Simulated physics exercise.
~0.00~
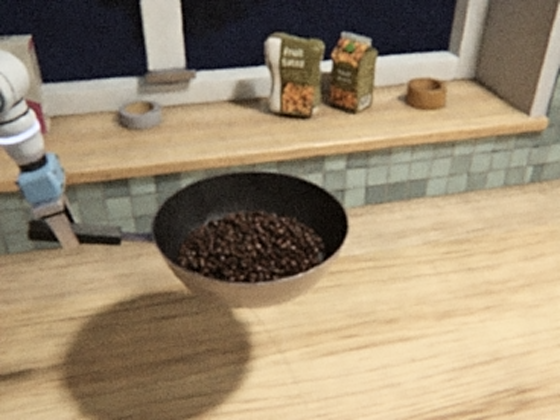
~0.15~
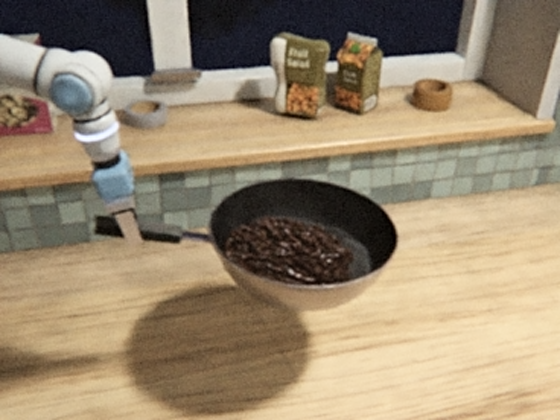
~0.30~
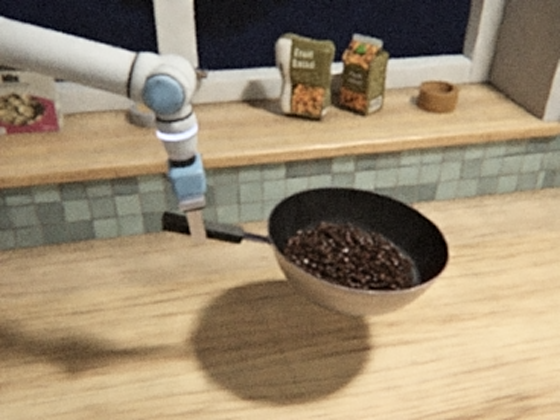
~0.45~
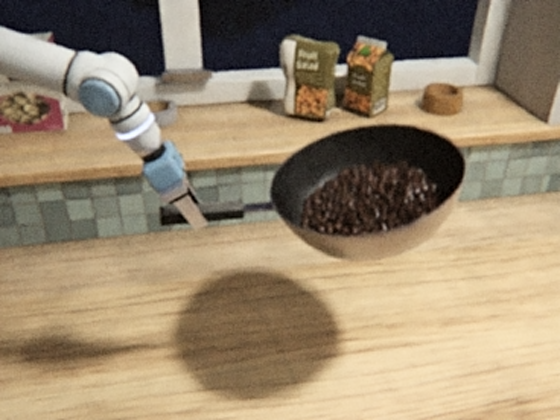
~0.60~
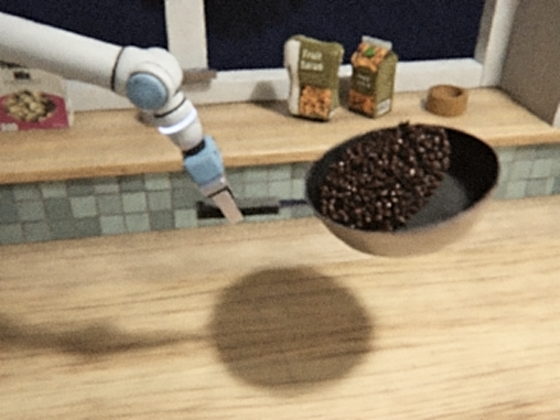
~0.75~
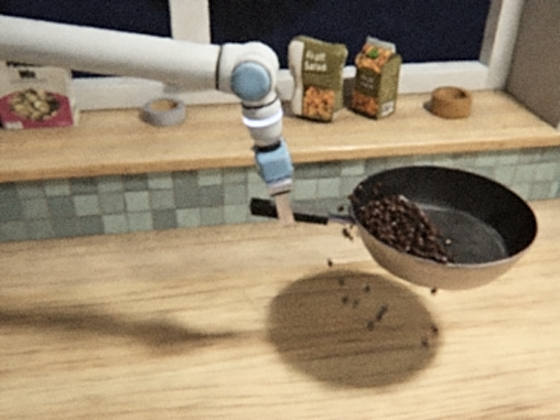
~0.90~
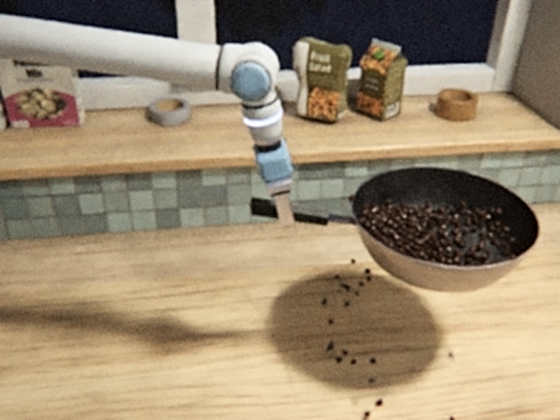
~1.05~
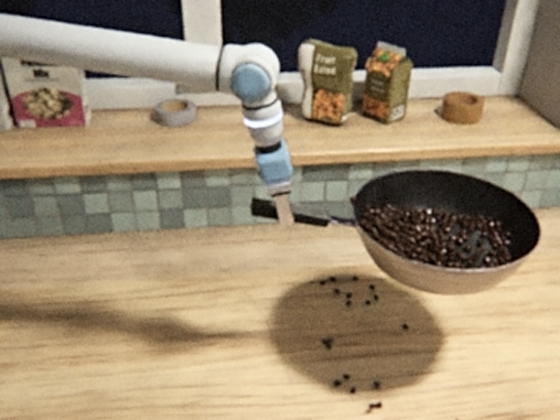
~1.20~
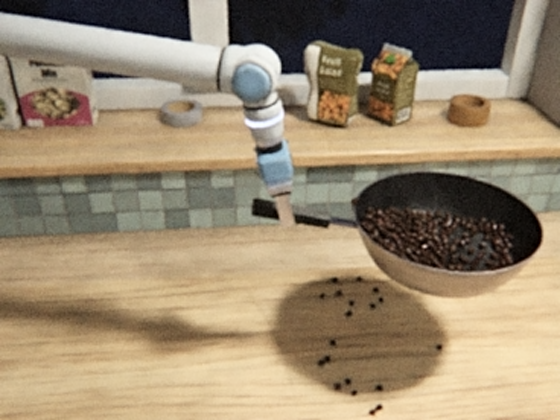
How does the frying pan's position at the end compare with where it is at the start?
At the start the frying pan is near the middle of the view, a little to the left, and by the end it is held at about the same height but well over on the right side.
